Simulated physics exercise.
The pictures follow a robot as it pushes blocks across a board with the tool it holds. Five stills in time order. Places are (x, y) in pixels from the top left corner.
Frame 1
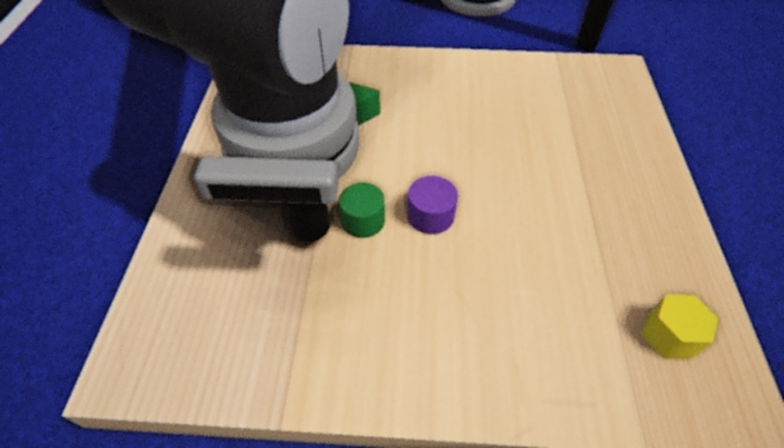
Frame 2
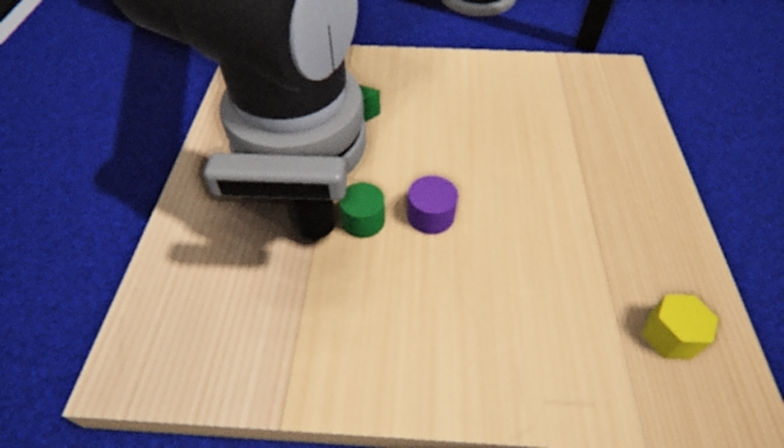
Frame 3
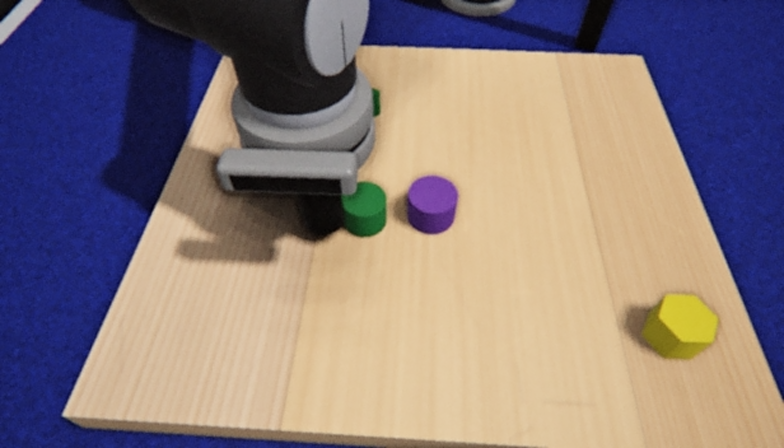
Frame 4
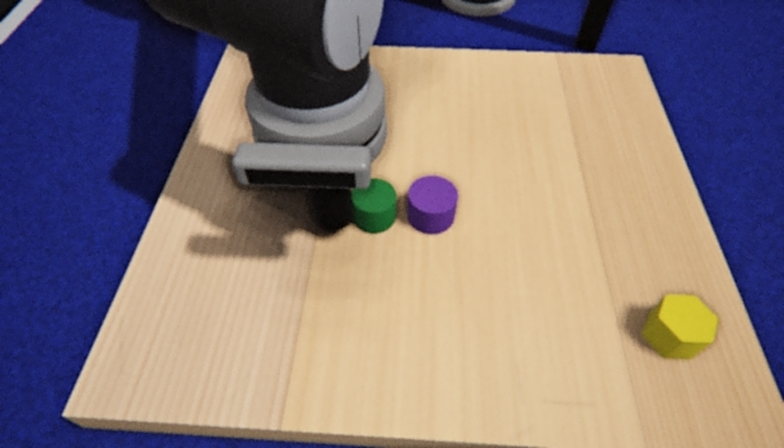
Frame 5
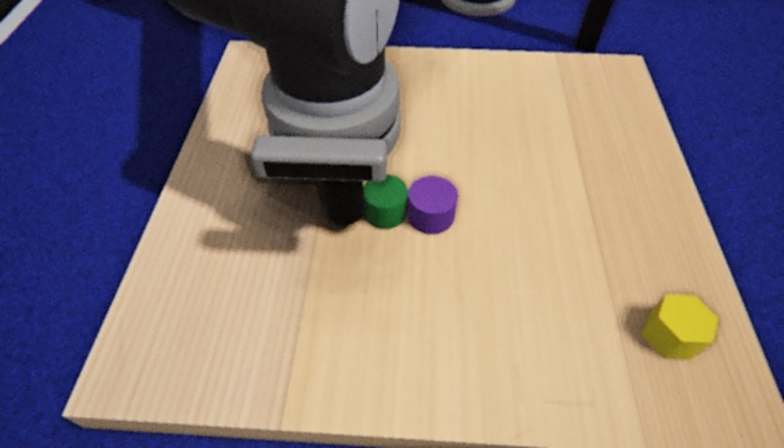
The video shows a robot arm over a wooden board with green, purple and yellow blocks; it moves slightly right, meets the green cylinder and pushes it a short way toward the purple cylinder, which stays in place.
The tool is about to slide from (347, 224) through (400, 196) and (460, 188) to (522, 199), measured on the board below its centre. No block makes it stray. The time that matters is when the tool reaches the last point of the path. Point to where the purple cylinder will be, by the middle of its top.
It will likely be found at (507, 206).
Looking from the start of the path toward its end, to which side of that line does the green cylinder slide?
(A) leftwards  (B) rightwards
The answer is A.
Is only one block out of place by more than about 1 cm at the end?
I'd say no.
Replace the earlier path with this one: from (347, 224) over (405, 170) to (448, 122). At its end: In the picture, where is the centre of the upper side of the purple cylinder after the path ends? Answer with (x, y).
Its top centre lands on (462, 192).
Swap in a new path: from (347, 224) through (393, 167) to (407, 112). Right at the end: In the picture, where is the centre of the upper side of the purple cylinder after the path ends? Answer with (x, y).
For the centre of its top, I'd go with (458, 192).
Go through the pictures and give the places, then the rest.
In the first frame, lower end of the tool at (311, 226), tops of blocks, green cylinder at (362, 199), purple cylinder at (433, 193).
In the second frame, tool at (316, 224), blocks as before.
In the third frame, tool at (324, 220), blocks as before.
In the fourth frame, tool at (334, 216), green cylinder at (373, 194).
In the fifth frame, tool at (346, 210), green cylinder at (385, 190), purple cylinder at (433, 193).
The first path, step by step. One third of the way, tool at (402, 182); green cylinder at (440, 164); purple cylinder at (474, 190).
Two thirds of the way, tool at (464, 174); green cylinder at (495, 149); purple cylinder at (488, 195).
At the end, tool at (527, 186); green cylinder at (518, 145); purple cylinder at (507, 206).
